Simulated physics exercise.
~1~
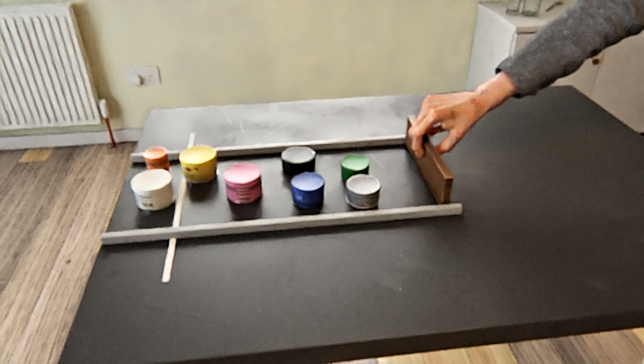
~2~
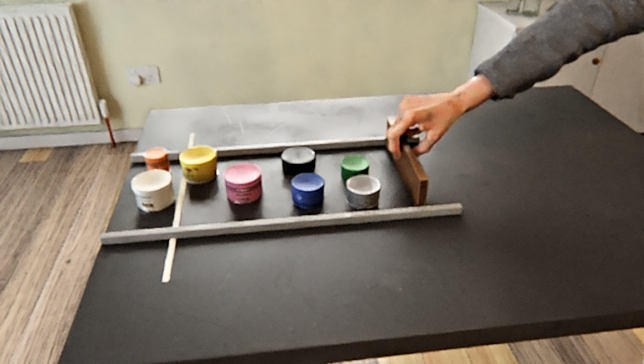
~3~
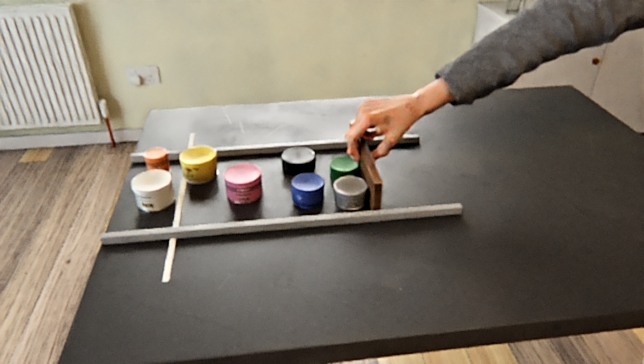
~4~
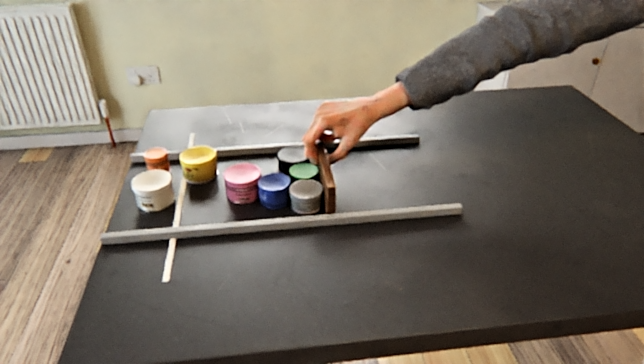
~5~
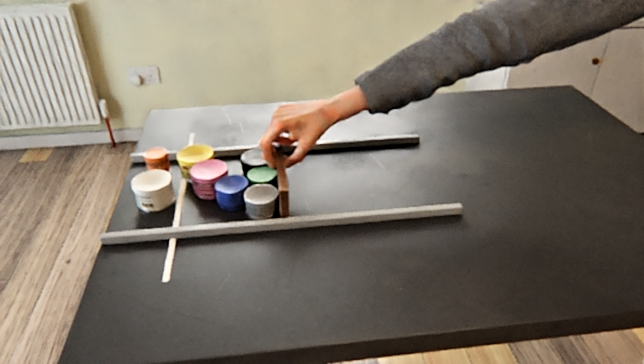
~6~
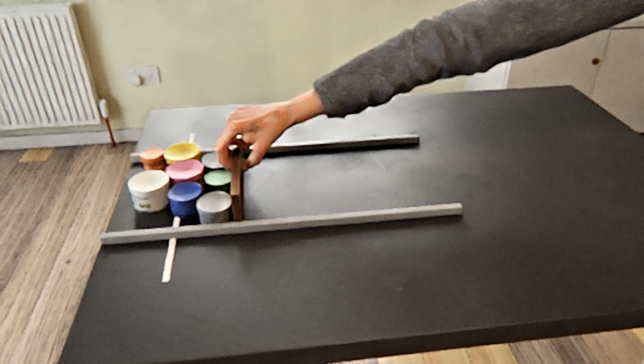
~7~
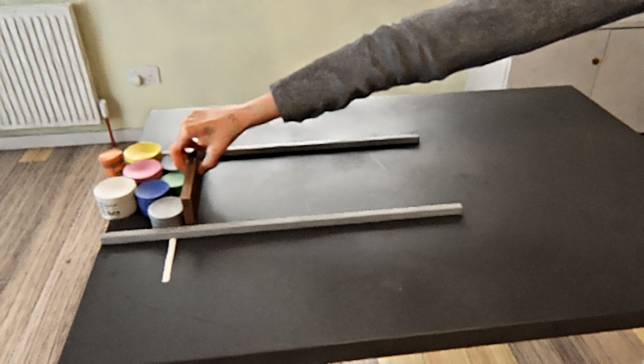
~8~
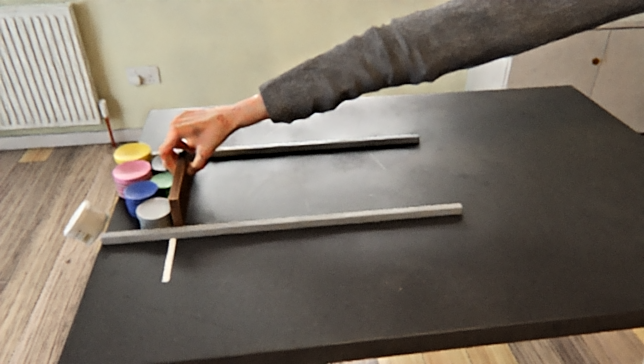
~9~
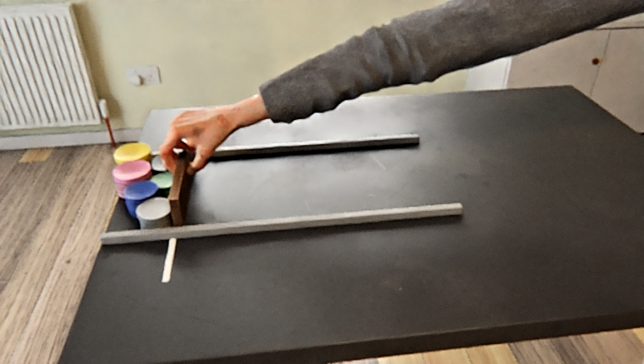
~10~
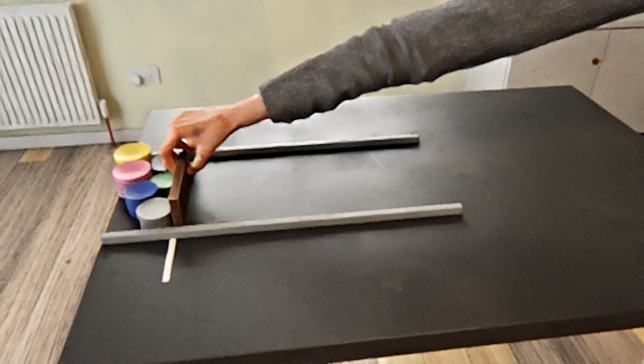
A hand slides a small upright wooden board leftward between two rails on a dark table, toward a loose group of coloured pots. The board meets the grey and green pots first and pushes them into the blue, black and pink ones. The gathering cluster then reaches the yellow, white and orange pots and shoves them all toward the table's left edge. The orange pot drops out of sight, and the white one tips over the edge and falls. The hand stops, holding the board still behind the remaining pots, which stay packed together at the edge.
